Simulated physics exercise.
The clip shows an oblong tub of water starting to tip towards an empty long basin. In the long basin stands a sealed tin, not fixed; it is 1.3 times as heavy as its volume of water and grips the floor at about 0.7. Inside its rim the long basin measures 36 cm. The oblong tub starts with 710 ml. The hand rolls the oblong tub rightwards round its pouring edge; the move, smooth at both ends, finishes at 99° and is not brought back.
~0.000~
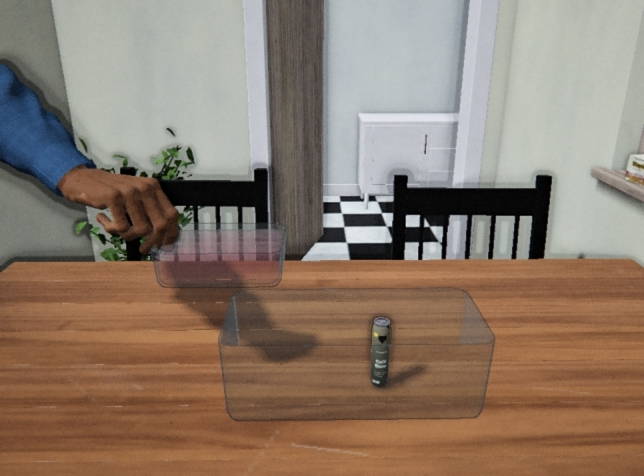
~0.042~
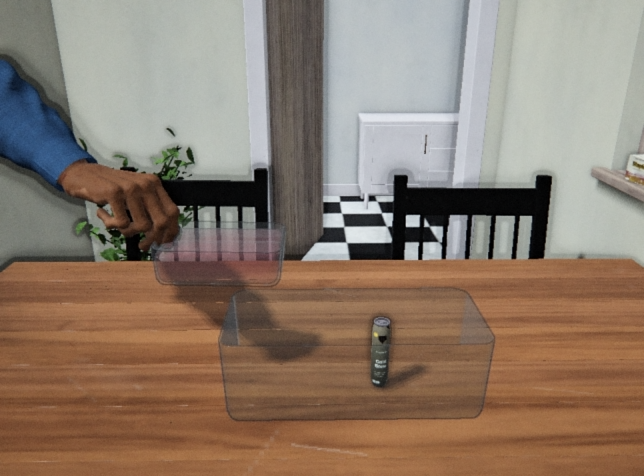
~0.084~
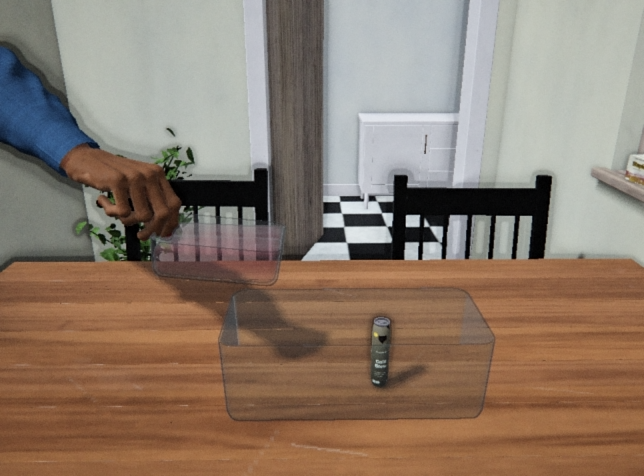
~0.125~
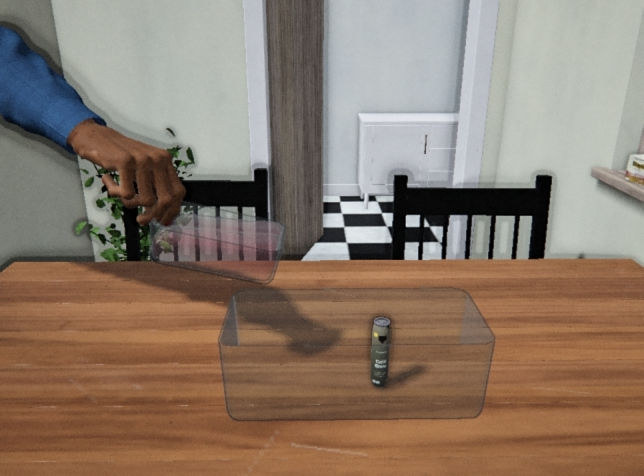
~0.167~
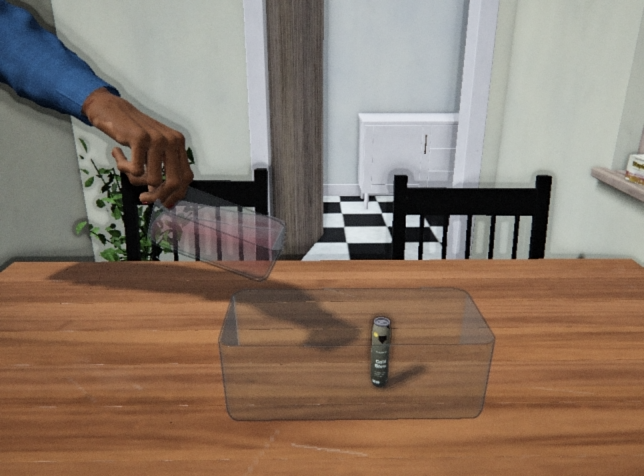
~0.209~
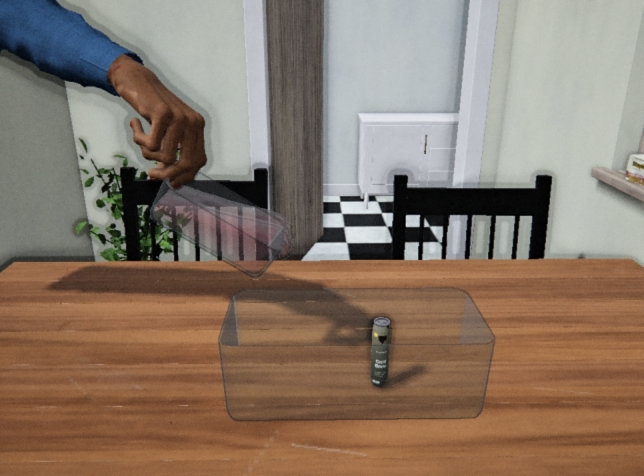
A hand held a clear tub of pinkish liquid above a wooden table and gradually tilted it rightwards towards a long, empty see-through basin, while a small tin stood still nearby.
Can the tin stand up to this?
The tin goes over.
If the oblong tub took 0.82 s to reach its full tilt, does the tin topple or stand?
The tin topples.
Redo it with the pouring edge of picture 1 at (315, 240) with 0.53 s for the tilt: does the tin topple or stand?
Then it keeps standing.
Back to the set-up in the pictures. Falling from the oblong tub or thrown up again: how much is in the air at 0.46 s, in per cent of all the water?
About 68 per cent.
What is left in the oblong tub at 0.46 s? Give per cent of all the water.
Some 16 per cent.
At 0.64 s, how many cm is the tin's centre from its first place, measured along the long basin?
About 4 cm.
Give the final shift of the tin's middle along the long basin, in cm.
About 6.5 cm.
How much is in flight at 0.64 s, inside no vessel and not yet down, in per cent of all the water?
Near 7 in a hundred.
Then, 0.46 s in, the tilt is 94° and 16 per cent is still to pour; the tin stands where it began.
Then, 0.64 s in, the tilt is 99° and 2 per cent is still to pour; the tin leans 38°.
Then, 0.82 s in, the tilt is 99° and 0 per cent is still to pour; the tin lies on its side.
Then, 1.03 s in, the tilt is 99° and 0 per cent is still to pour; the tin lies on its side.
Finally, the tin lies on its side.
